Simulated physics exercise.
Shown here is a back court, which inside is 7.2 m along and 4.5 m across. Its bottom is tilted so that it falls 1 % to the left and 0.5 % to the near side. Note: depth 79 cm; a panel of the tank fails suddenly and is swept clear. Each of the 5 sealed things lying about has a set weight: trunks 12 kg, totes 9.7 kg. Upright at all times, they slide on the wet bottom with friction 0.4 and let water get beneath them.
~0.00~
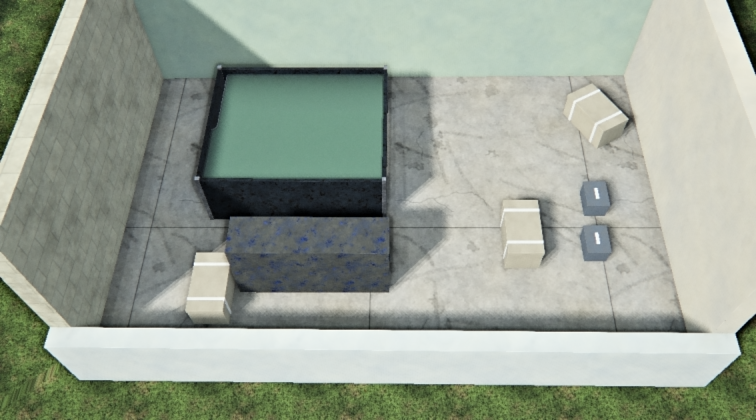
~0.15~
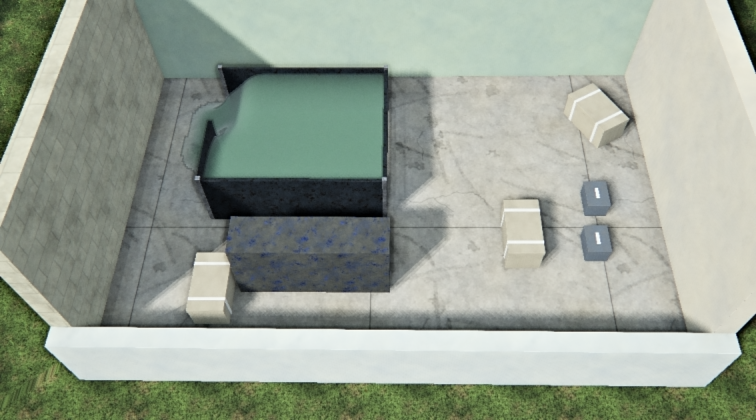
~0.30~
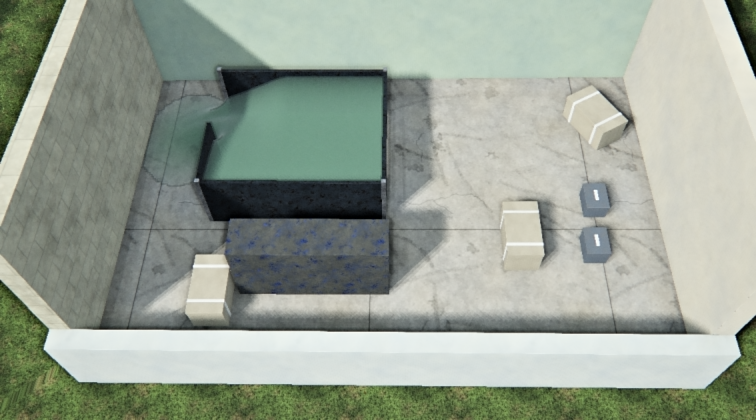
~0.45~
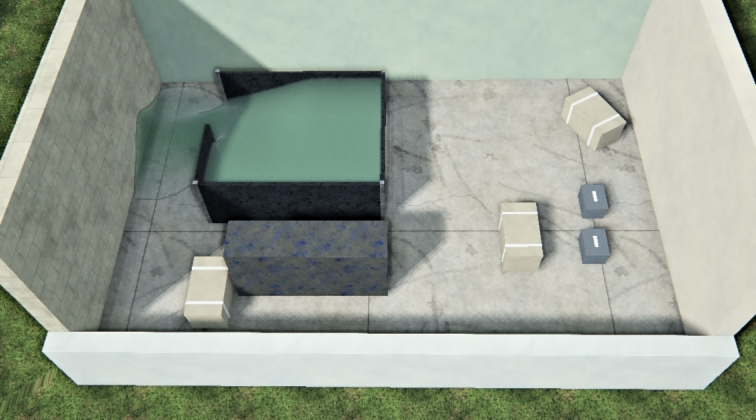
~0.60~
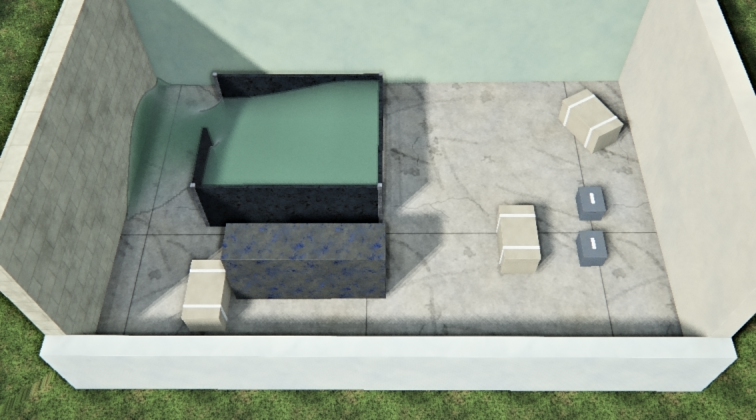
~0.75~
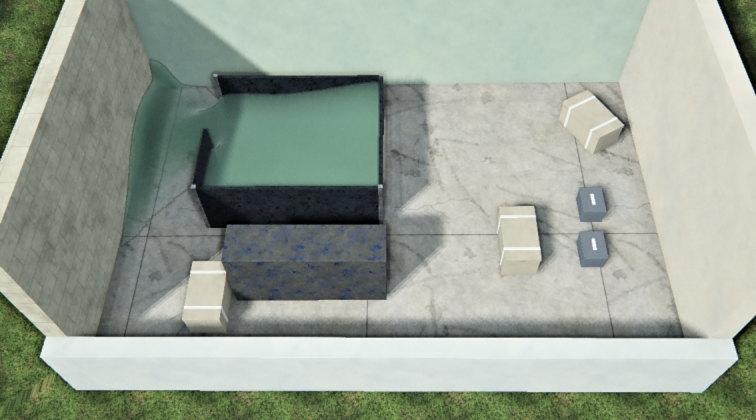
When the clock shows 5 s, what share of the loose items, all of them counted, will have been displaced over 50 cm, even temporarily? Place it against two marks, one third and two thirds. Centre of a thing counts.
The share is in the middle band.
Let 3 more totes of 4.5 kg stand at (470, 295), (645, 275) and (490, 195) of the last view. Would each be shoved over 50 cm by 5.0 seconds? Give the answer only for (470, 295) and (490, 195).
Listed in order, the answers are beyond half a metre followed by inside half a metre.
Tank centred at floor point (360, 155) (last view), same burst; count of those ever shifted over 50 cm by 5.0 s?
Result: 1.
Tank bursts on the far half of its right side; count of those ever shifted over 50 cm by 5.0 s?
The count would be 4.
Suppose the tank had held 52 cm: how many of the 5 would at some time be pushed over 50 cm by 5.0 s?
In that case the number is 2.
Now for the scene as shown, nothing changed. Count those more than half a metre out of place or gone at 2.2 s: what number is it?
I count 0 of them.
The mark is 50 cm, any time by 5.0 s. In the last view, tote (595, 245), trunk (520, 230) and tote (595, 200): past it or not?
Well, in that order it's not reaching it, not reaching it, not reaching it.
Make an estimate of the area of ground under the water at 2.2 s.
My estimate is roughly 14 m2.
After 1.1 s 0 of 5 are over 50 cm from their spots; 0 afloat.
After 2.2 s 0 of 5 are over 50 cm from their spots; 1 afloat.
After 3.5 s 2 of 5 are over 50 cm from their spots; 1 afloat.
After 5.0 s 2 of 5 are over 50 cm from their spots, and 2 have been at some point; 2 afloat.
